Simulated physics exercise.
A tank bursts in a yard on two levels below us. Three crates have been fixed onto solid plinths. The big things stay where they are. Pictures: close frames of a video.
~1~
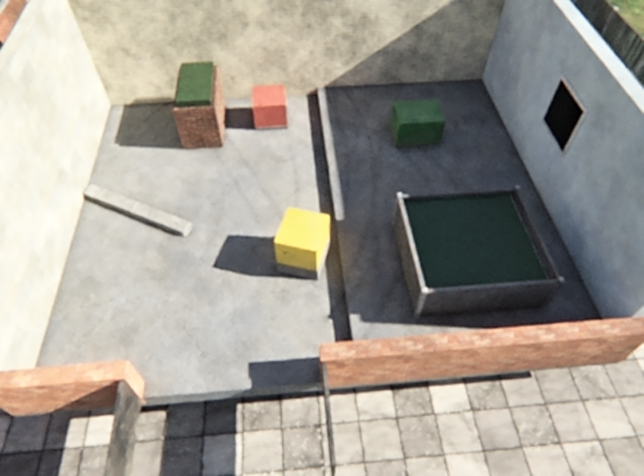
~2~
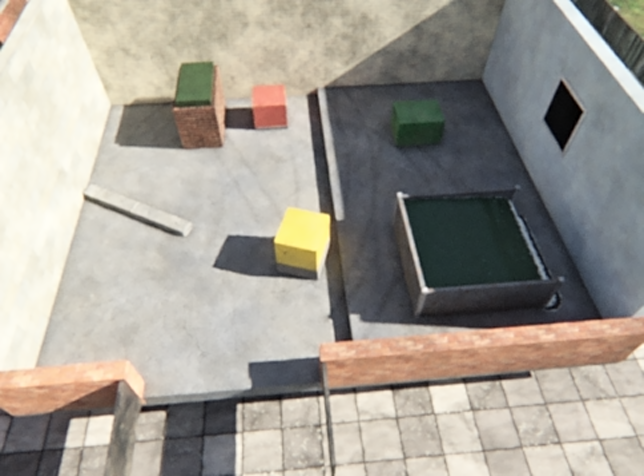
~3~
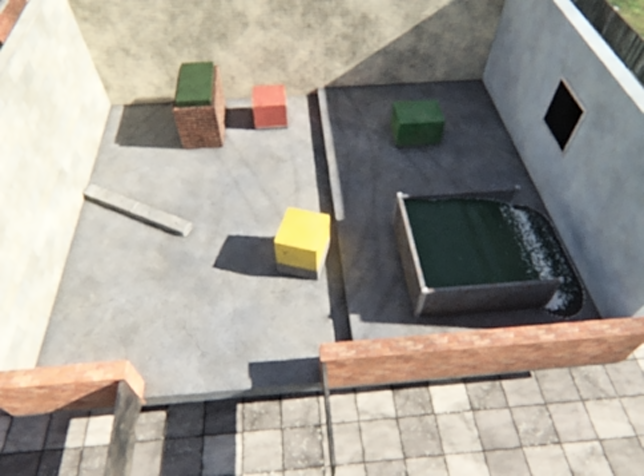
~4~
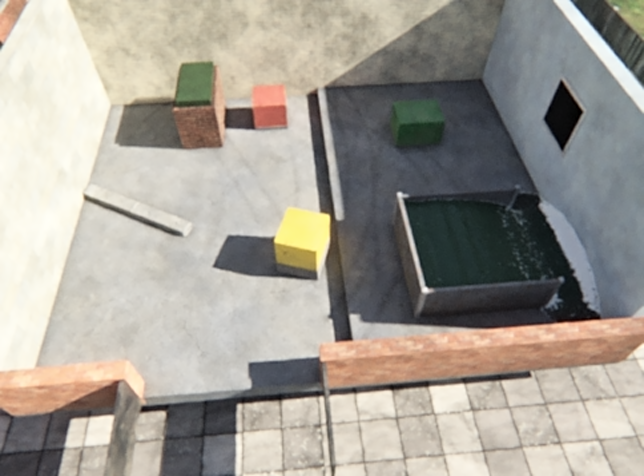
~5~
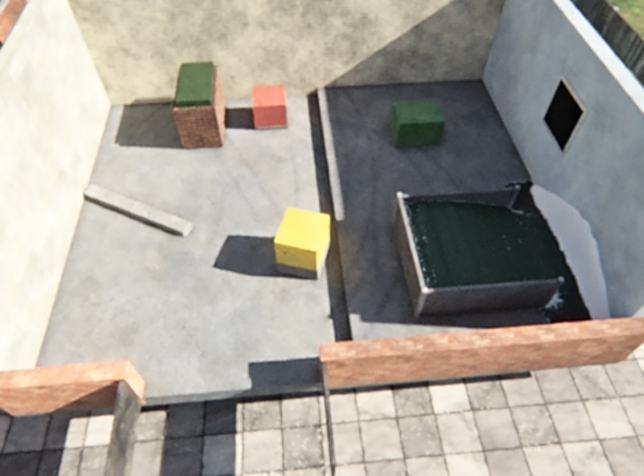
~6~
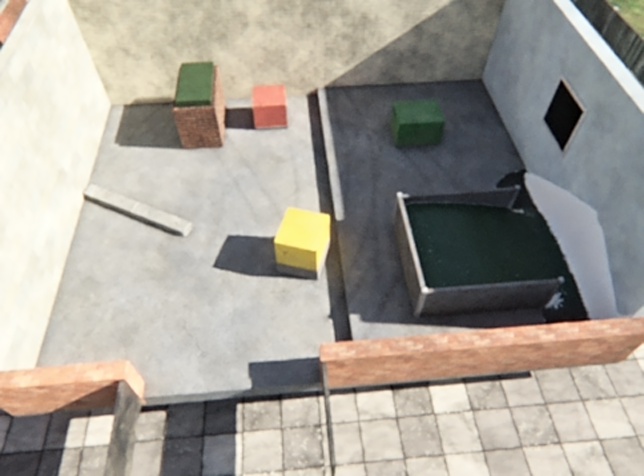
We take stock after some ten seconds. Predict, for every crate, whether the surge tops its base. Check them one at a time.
My prediction: The red crate gets topped; the green crate gets topped; the yellow crate does not get topped.
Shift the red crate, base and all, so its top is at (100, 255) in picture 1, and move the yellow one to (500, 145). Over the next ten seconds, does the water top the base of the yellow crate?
The yellow one is reached.
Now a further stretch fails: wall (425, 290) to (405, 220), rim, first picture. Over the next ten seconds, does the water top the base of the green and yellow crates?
I expect green remains untouched while yellow goes wet.
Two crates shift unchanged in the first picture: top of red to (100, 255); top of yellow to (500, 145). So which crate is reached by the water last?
I'd say the red crate is last.
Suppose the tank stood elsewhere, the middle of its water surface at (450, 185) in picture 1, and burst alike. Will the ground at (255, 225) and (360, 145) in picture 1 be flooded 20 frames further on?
The first spot is not reached, while the second is not reached.
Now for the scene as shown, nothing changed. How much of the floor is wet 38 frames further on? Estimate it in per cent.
About 65 per cent.
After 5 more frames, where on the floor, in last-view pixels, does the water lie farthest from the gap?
The wet edge reaches furthest near (494, 114).
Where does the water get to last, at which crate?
That one's the crate marked red.
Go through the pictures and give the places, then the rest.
In the first frame, still water in the water tank at (473, 238).
In the second frame, water pours out at (524, 251) and has run to a hidden place.
In the third frame, the front is at a hidden place, out from the gap at (524, 252).
In the fourth frame, the front is at (539, 198), out from the gap at (524, 252).
In the fifth frame, water pours out at (523, 253) and has run to (532, 184).
In the sixth frame, water pours out at (523, 253) and has run to (526, 171).
A moment on, water covers 10 % of the floor; the red crate not reached, the green crate not reached, the yellow crate not reached.
Next, water covers 20 % of the floor; the red crate not reached, the green crate water round its plinth, the yellow crate not reached.
Then, water covers 40 % of the floor; the red crate not reached, the green crate water round its plinth, the yellow crate water round its plinth.
Later, water covers 65 % of the floor; the red crate water round its plinth, the green crate water round its plinth, the yellow crate water round its plinth.
In the end, water covers 85 % of the floor; the red crate was topped, the green crate was topped, the yellow crate stayed above the water.
